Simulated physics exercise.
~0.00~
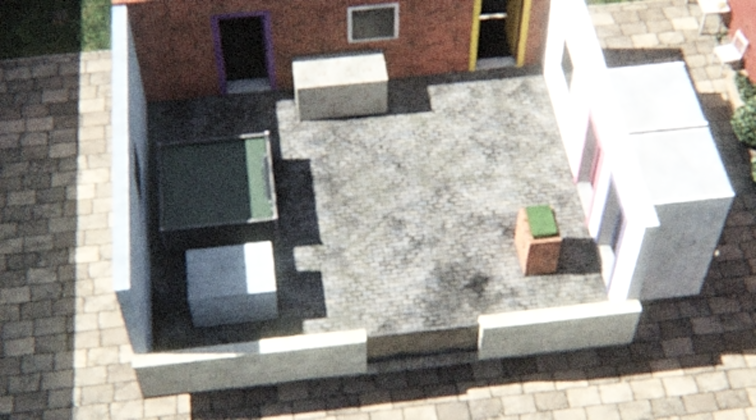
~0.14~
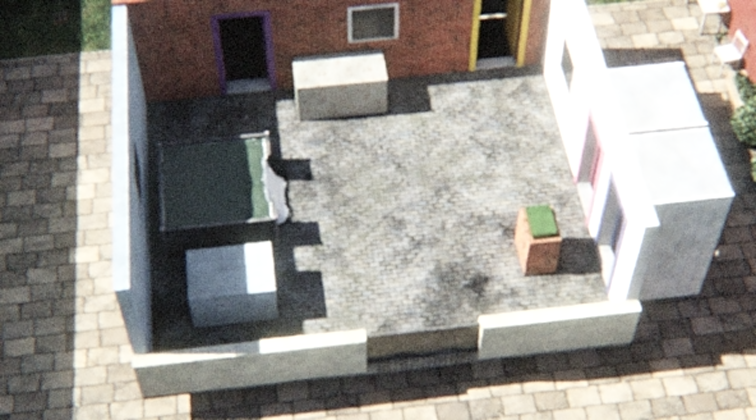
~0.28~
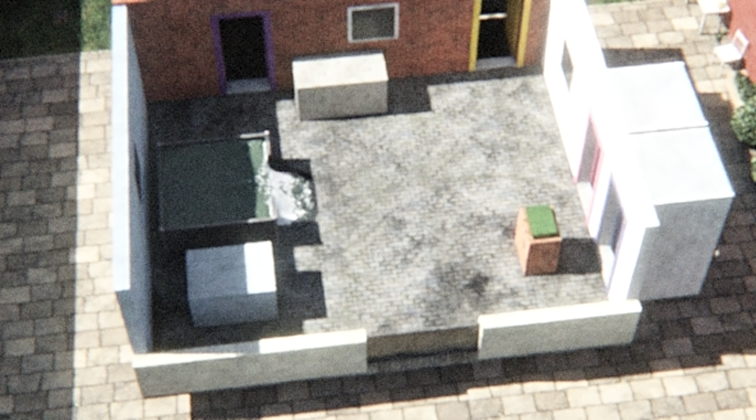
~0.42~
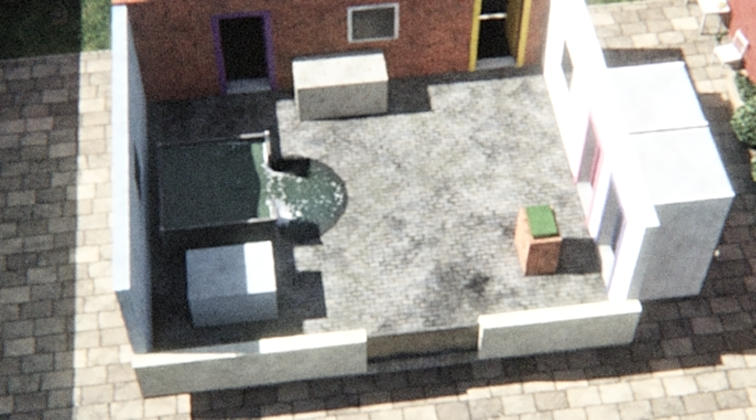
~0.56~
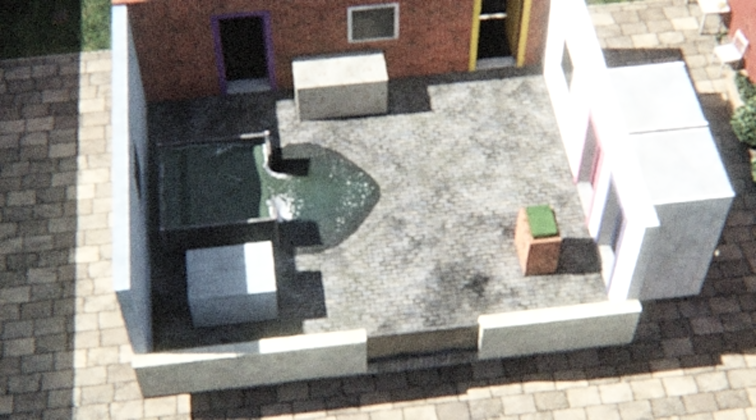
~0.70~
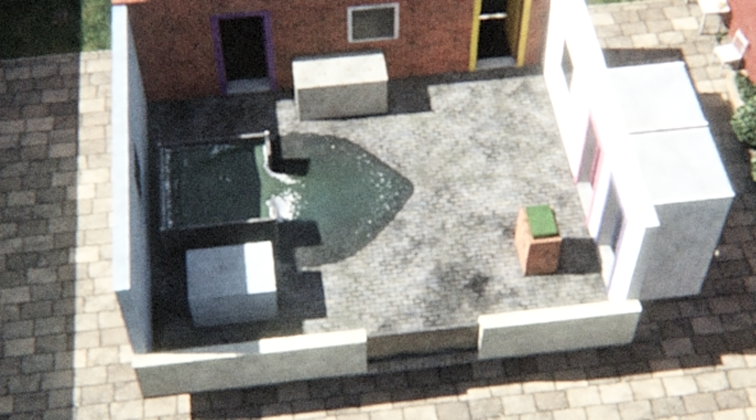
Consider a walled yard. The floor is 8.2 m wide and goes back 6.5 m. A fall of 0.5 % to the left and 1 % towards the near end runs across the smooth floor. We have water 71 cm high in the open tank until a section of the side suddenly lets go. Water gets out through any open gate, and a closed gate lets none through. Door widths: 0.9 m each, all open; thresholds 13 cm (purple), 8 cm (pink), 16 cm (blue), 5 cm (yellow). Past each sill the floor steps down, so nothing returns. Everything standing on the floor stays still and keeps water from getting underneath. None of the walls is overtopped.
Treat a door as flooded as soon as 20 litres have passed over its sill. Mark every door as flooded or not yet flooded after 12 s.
After that time, purple door: Not yet flooded; pink door: Flooded; blue door: Not yet flooded; yellow door: Flooded.
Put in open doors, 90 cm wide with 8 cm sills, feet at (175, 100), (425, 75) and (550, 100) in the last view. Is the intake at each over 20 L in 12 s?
In that order: Short of it, short of it, beyond it.
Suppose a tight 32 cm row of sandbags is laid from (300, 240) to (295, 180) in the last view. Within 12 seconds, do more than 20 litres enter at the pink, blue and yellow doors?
Result - pink: No, not exceeded, blue: No, not exceeded, yellow: No, not exceeded.
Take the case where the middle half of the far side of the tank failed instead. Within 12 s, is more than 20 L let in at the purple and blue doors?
Purple: Exceeding the limit; blue: Within the limit.
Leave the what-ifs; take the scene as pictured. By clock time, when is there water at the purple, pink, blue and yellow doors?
Times: Purple 8.0 seconds, pink 2.0 seconds, blue 2.6 seconds, yellow 2.4 seconds.
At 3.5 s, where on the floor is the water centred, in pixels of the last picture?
Close to (355, 198) in the last picture.
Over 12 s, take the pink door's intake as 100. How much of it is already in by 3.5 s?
Around 50 percent.
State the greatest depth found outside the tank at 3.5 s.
Depth: Approx. 23 cm.
After 1.4 s water covers 30 % of the floor and is deepest (37 cm) near (282, 199); purple door not reached, pink door not reached, blue door not reached, yellow door not reached.
After 2.2 s water covers 55 % of the floor and is deepest (27 cm) near (282, 199); purple door not reached, pink door 13 cm at the sill, 0 L in, blue door not reached, yellow door not reached.
After 3.5 s water covers 65 % of the floor and is deepest (23 cm) near (541, 83); purple door not reached, pink door 17 cm at the sill, 37 L in, blue door 5 cm at the sill, 0 L in, yellow door 6 cm at the sill, 3 L in.
After 7.0 s water covers 70 % of the floor and is deepest (13 cm) near (605, 307); purple door not reached, pink door 10 cm at the sill, 67 L in, blue door 12 cm at the sill, 0 L in, yellow door 7 cm at the sill, 44 L in.
After 12.0 s water covers 90 % of the floor and is deepest (16 cm) near (154, 377); purple door 1 cm at the sill, 0 L in, pink door 5 cm at the sill, 72 L in, blue door 8 cm at the sill, 0 L in, yellow door 2 cm at the sill, 48 L in.
